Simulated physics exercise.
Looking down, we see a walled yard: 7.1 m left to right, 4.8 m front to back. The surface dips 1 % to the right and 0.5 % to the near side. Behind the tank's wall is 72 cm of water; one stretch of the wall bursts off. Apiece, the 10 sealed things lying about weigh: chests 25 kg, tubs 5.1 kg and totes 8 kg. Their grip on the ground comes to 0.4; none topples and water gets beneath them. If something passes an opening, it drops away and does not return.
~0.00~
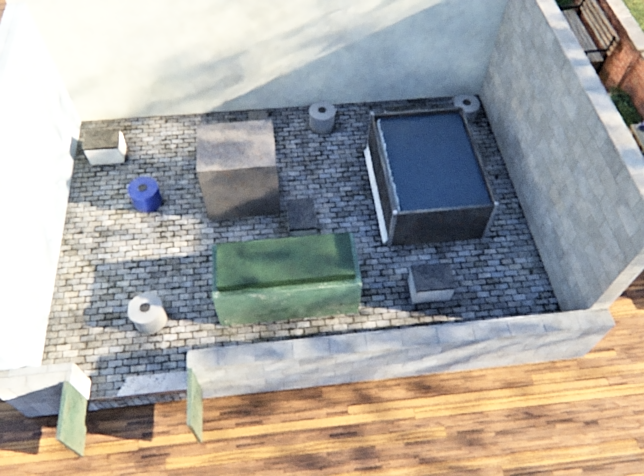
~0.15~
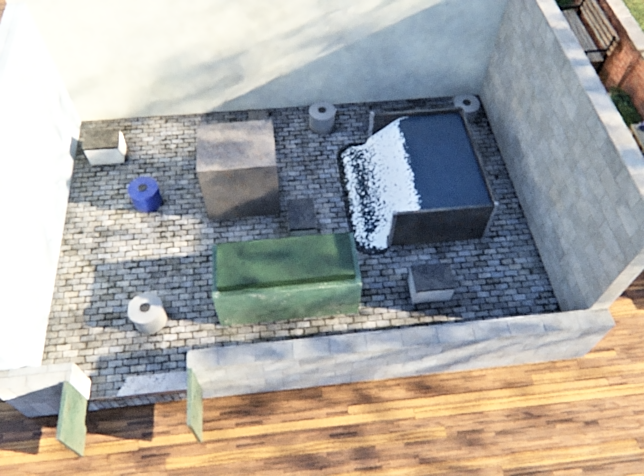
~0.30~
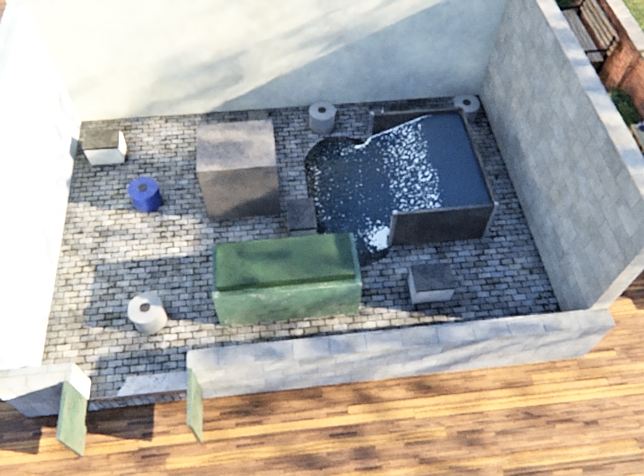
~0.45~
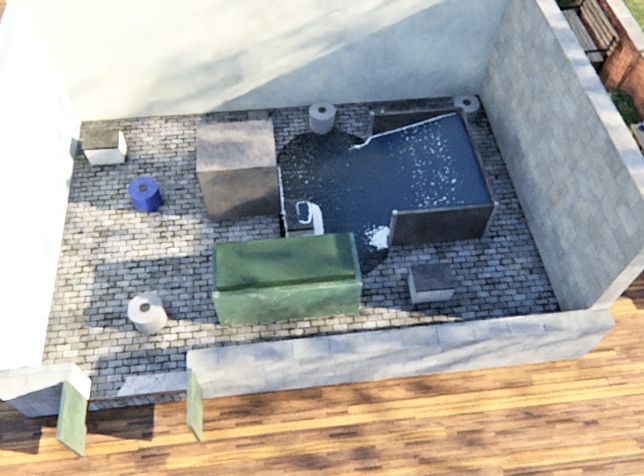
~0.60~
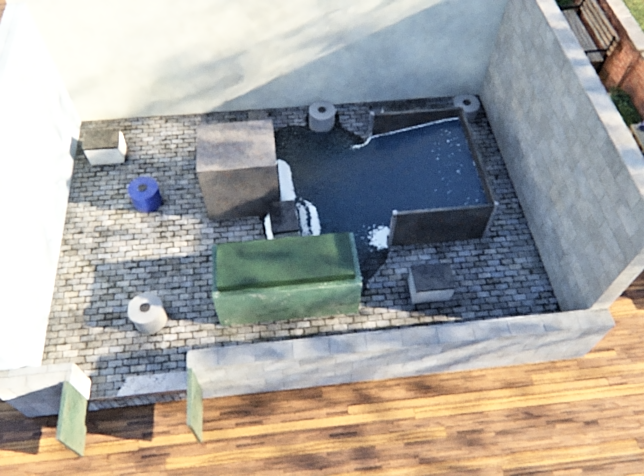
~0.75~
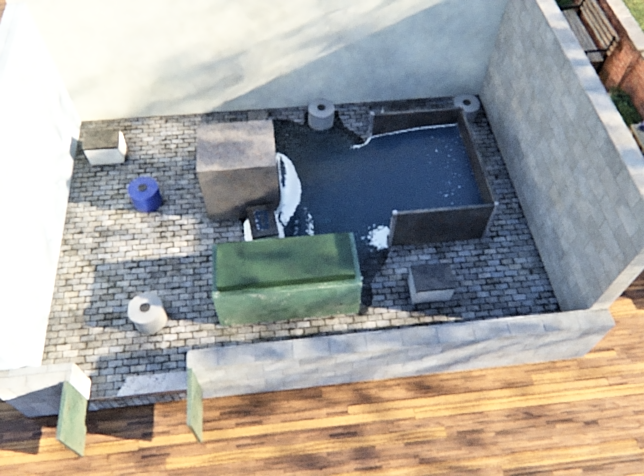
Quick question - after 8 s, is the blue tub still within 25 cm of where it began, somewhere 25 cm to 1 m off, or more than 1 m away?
Long shift.
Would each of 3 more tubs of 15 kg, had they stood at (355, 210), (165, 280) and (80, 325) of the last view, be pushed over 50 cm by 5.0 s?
Taking them in the order given: Exceeds it, exceeds it and exceeds it.
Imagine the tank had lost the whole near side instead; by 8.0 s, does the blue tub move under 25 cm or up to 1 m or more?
Note: Blue tub shifted modestly.
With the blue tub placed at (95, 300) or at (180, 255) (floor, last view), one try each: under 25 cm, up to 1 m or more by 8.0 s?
In that order: It goes a long way; it goes a modest distance.
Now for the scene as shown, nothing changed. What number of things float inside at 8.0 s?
Count: 3.
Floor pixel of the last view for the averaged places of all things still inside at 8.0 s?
Mean floor pixel: About (270, 213).
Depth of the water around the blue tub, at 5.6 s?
I'd say around 8 cm.
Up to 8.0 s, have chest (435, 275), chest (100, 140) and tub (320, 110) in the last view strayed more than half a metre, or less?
The first never reached the threshold, the second topped the threshold, and the third topped the threshold.
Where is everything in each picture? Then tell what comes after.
The first picture shows the blue tub at (143, 188) rests on the ground; 2.7 m2 under water; 0 of 10 have shifted.
The second picture shows the blue tub at (143, 188), on the bottom; water covers 3.8 m2; 1 of 10 have shifted.
The third picture shows the blue tub at (143, 188) rests on the ground; water covers 5.2 m2; 1 of 10 have shifted.
The fourth picture shows the blue tub at (143, 188) rests on the ground; 6.6 m2 under water; 1 of 10 have shifted.
The fifth picture shows the blue tub at (143, 188), on the bottom; 7.5 m2 under water; 2 of 10 have shifted.
The sixth picture shows the blue tub at (143, 188), on the bottom; 8.3 m2 under water; 3 of 10 have shifted.
After 1.6 s the blue tub is near (143, 188), 0.0 m from its start, aground; 0 of 10 are out; 1 afloat.
After 3.6 s the blue tub is near (159, 161), 0.5 m from its start, afloat; 1 of 10 are out; 6 afloat.
After 5.6 s the blue tub is near (168, 271), 1.6 m from its start, afloat; 1 of 10 are out; 5 afloat.
After 8.0 s the blue tub is near (126, 382), 3.1 m from its start, afloat; 1 of 10 are out; 3 afloat.
